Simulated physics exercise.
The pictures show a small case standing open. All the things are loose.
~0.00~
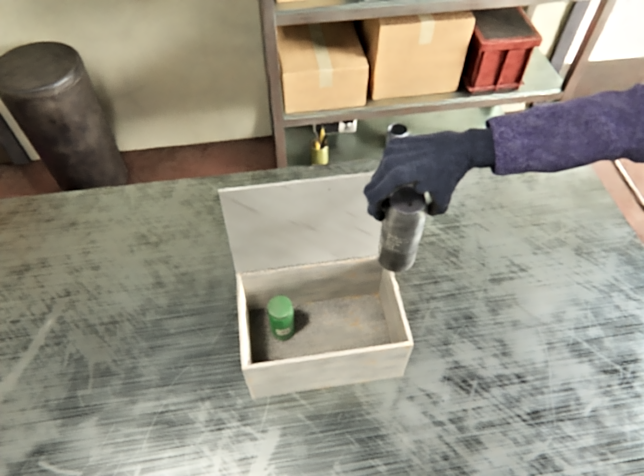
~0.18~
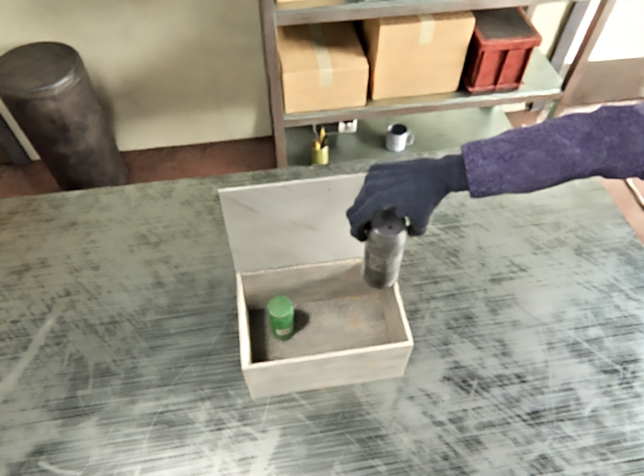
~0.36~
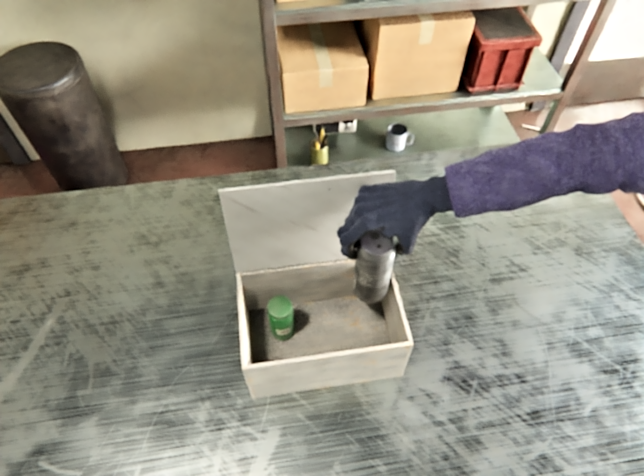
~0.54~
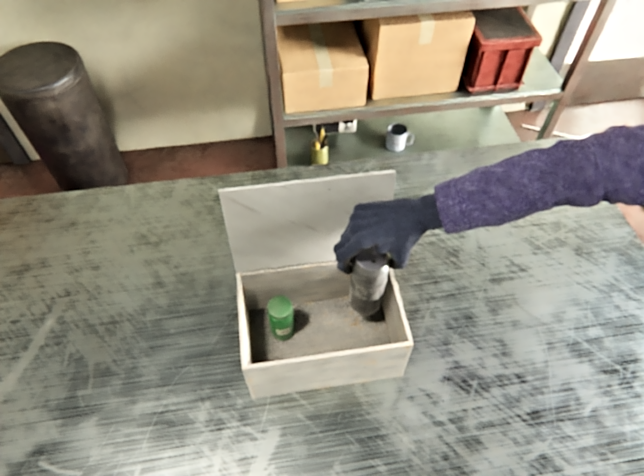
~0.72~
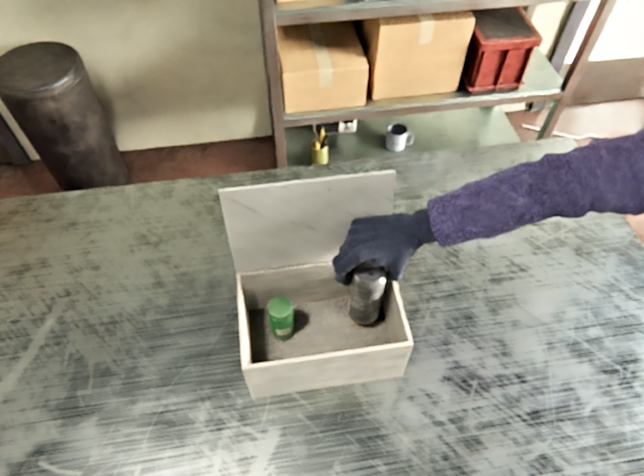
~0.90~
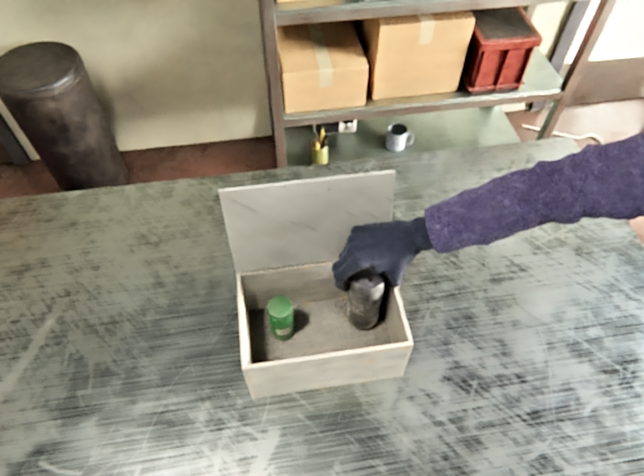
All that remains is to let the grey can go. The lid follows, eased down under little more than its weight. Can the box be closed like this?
The lid is held up.
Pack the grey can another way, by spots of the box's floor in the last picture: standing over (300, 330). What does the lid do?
Then it shuts flat.
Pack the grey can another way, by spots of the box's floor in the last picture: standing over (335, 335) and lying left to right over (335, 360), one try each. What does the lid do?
First, it is held up; second, it shuts flat.
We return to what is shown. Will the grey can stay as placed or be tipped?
It stays as placed.
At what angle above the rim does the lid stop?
Some 35° above the rim.
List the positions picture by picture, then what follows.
In the first frame, coming down; grey can (401, 232); green shaker (282, 319).
In the second frame, coming down; grey can (383, 252); green shaker (282, 319).
In the third frame, coming down; grey can (373, 268); green shaker (282, 319).
In the fourth frame, coming down; grey can (368, 282); green shaker (282, 319).
In the fifth frame, coming down; grey can (366, 292); green shaker (282, 319).
In the sixth frame, put in, still held; grey can (365, 298); green shaker (282, 319).
After 2.10 s, lid starting down.
After 2.40 s, lid 65° above the rim.
After 2.70 s, lid 39° above the rim.
In the end (3.8 s), lid 36° above the rim; both unmoved. At the end, from the last picture's camera, grey can near (366, 303).
